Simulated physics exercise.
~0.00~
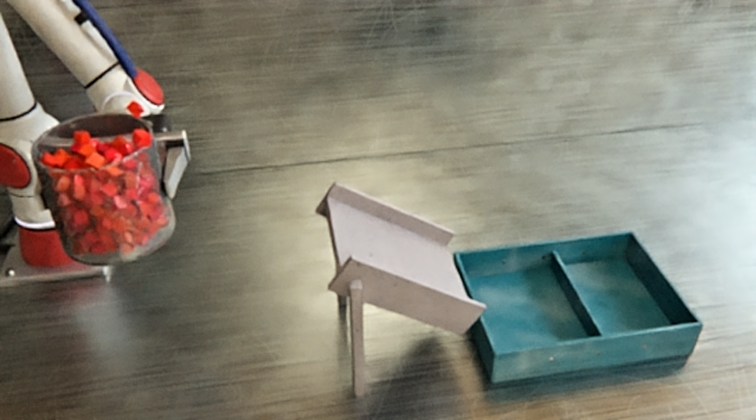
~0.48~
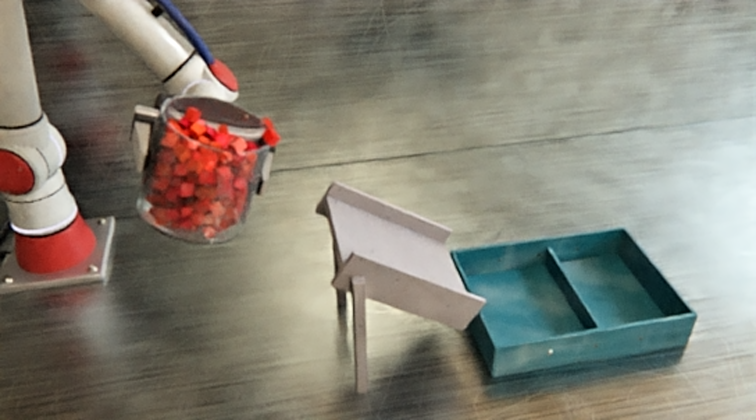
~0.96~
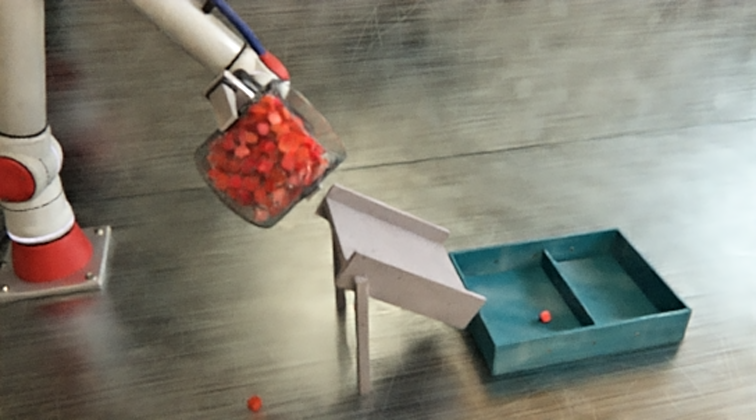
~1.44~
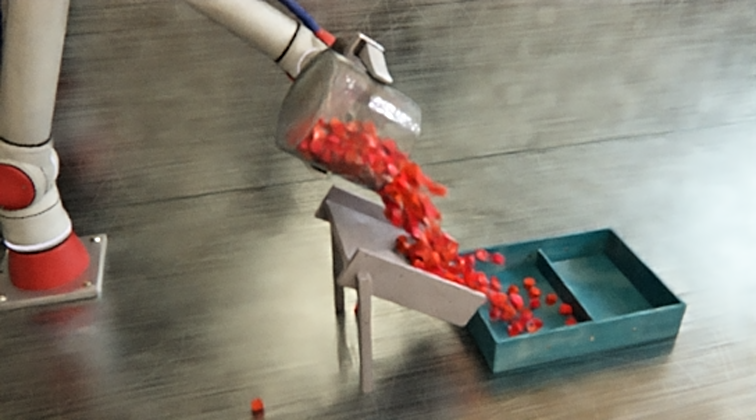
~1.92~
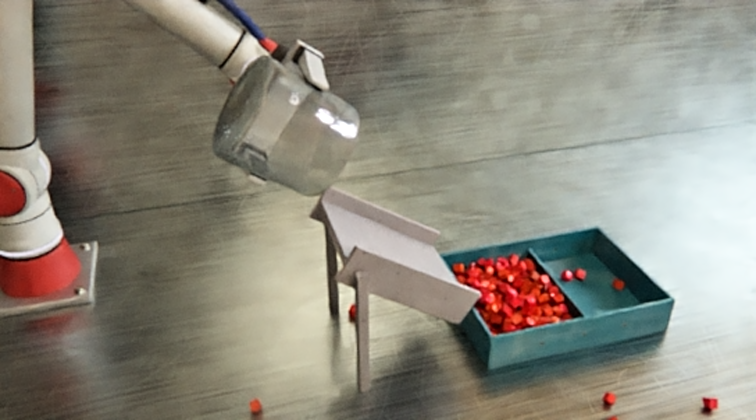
A white and red robot arm at the left carries a clear tumbler heaped with small red cubes over a streaky grey metal table top, seen from above at an angle. A pale sloping chute on legs stands in the middle, leading down to a teal tray split in two by a cross wall. The arm swings the tumbler right, tilting it, and a few pieces drop early. It then tips further, and the red pieces pour down the chute into the tray. Finally the emptied tumbler draws back left, leaving most pieces piled in the near part, three beyond the wall and a few strays on the table.
